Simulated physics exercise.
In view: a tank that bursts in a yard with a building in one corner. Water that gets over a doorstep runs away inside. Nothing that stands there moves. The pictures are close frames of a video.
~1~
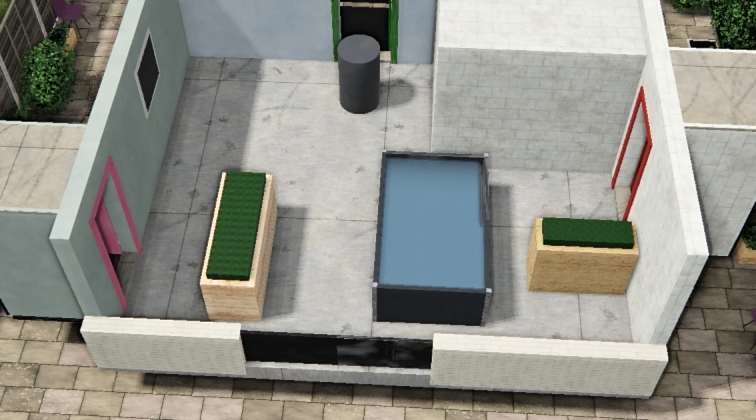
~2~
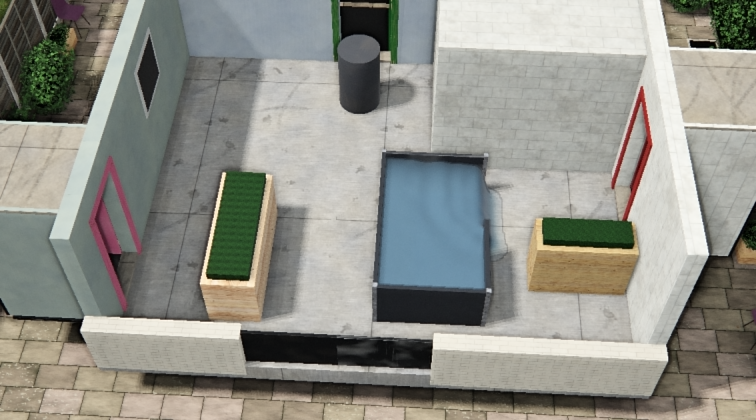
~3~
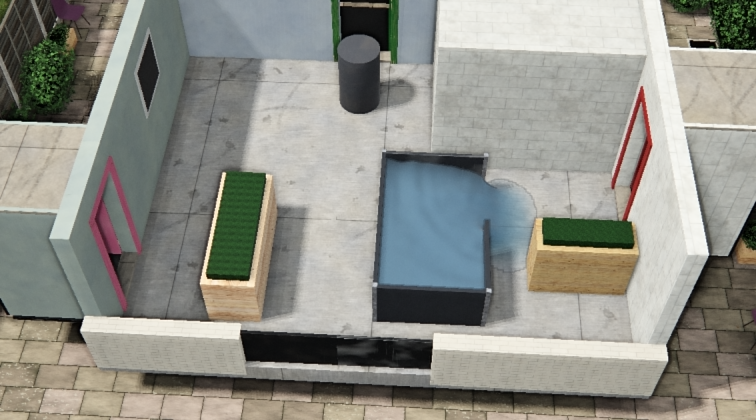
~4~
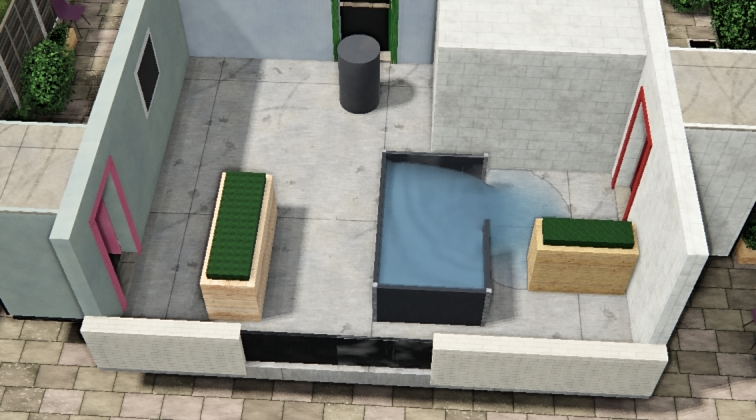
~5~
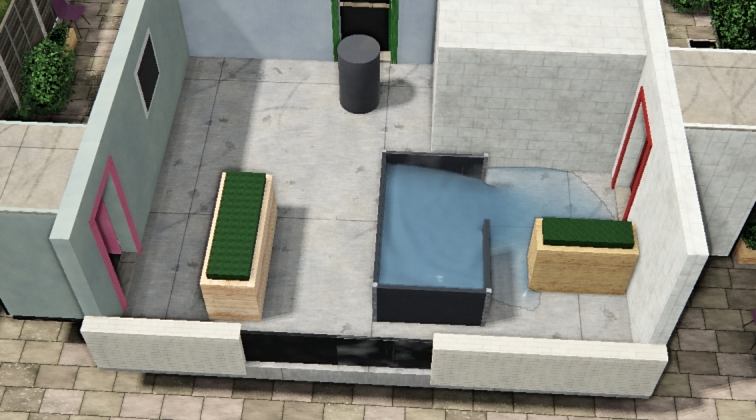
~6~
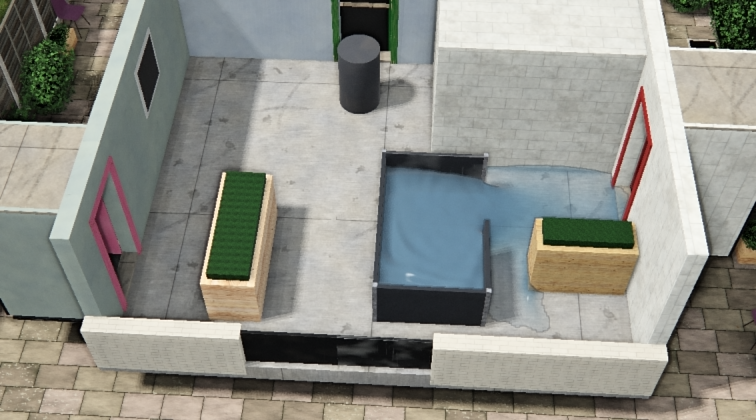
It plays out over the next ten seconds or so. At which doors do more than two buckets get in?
The red door floods; the green door holds within the limit; the pink door holds within the limit.
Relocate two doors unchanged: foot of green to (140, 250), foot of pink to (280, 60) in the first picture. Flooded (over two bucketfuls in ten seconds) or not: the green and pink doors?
My reading: Green door is under; pink door is under.
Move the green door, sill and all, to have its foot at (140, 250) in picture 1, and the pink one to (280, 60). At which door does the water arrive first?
First comes the door marked red.
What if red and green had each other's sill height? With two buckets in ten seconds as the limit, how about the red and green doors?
In short: Red door is over; green door takes less.
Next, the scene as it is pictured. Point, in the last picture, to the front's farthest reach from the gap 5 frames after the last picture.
Near (626, 368).
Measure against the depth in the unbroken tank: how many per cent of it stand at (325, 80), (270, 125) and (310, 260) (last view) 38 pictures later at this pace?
About 0, 2 and 0 per cent.
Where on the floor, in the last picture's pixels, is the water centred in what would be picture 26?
Close to (496, 239).
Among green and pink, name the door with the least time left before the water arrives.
I say the pink-painted one.
A moment on, water covers 20 % of the floor; the red door far over two buckets in, the green door not reached, the pink door not reached.
Next, water covers 20 % of the floor; the red door far over two buckets in, the green door not reached, the pink door not reached.
Then, water covers 25 % of the floor; the red door far over two buckets in, the green door not reached, the pink door not reached.
Later, water covers 60 % of the floor; the red door far over two buckets in, the green door not reached, the pink door not reached.
In the end, water covers 85 % of the floor; the red door far over two buckets in, the green door not reached, the pink door wet at the sill, nothing in.
